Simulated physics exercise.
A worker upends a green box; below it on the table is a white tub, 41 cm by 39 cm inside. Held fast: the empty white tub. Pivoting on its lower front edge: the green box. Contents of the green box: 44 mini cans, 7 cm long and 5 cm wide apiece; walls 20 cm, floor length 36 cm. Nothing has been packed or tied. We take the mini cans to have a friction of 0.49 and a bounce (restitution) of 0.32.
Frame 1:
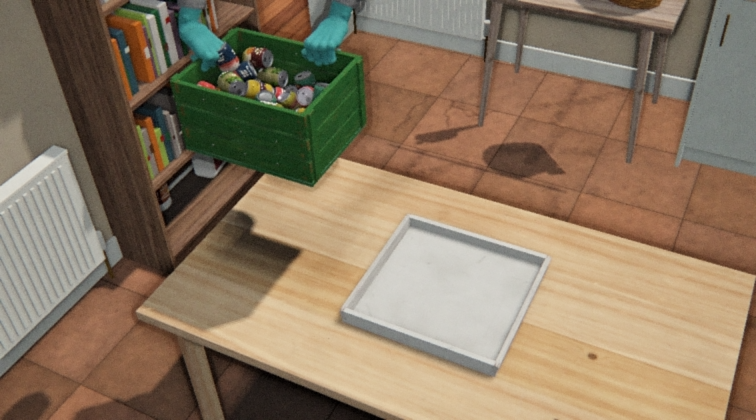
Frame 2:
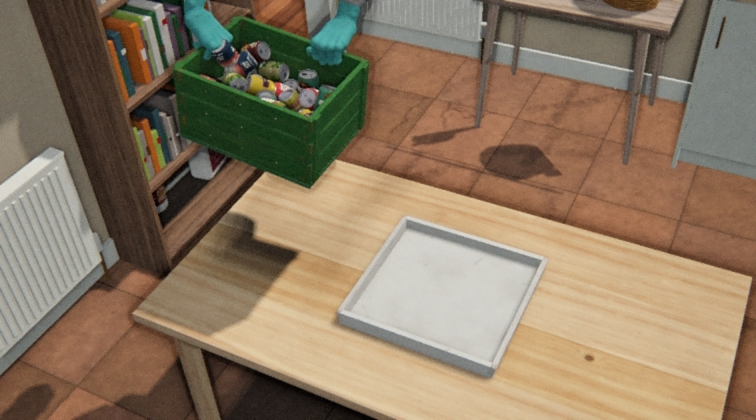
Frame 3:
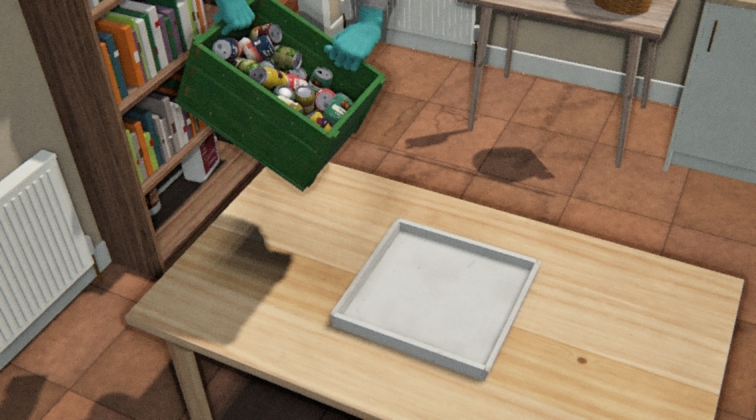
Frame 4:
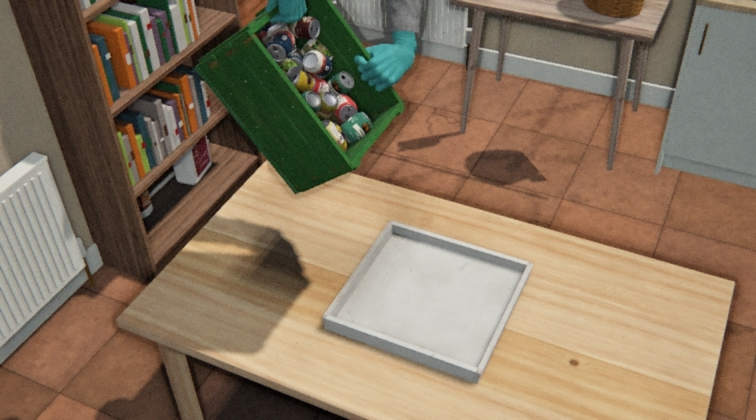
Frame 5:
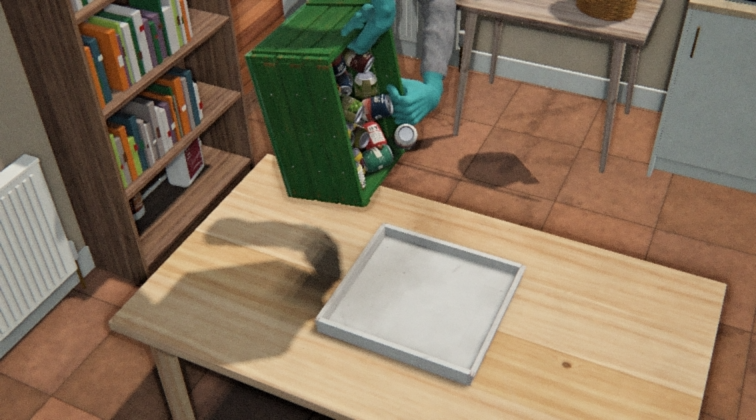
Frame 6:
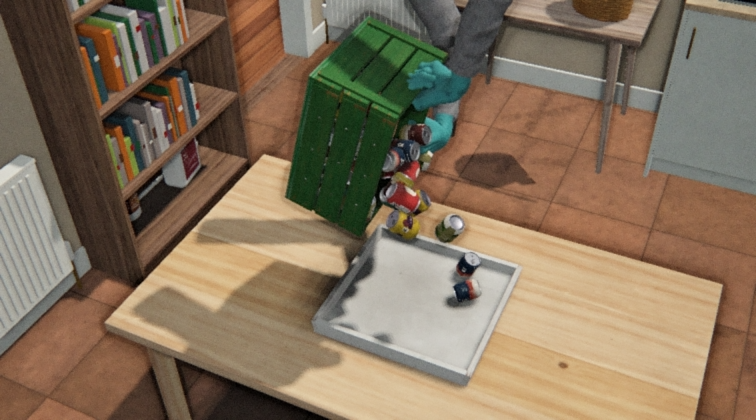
A green box of cans is tipped over by gloved hands, dropping several toward a white tray.
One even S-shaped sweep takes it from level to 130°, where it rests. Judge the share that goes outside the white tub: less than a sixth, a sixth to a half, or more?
Expect a share between sixth and half of the load to end up outside the white tub.
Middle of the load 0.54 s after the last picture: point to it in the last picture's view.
The centre sits near (449, 305).
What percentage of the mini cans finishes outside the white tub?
30 %.
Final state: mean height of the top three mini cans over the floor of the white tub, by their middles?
That is close to 9 centimetres.
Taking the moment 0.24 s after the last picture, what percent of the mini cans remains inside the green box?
Reading: Approx. 45 %.
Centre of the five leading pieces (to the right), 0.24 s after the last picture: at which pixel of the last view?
Around (490, 301) in pixels.
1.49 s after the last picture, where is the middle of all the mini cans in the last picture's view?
Around (456, 303).
Then, 0.24 s after the last picture, tilt 123°; 19 still in the green box, 7 in the white tub, 5 outside the white tub and 13 in the air.
Then, 0.54 s after the last picture, tilt 130°; 22 in the white tub, 16 outside the white tub and 6 in the air.
Then, 0.96 s after the last picture, tilt 130°; 31 in the white tub and 13 outside the white tub.
Outcome (1.49 s after the last picture), 30 in the white tub and 14 outside the white tub. Asked share, 14 of 44, 32 per cent.
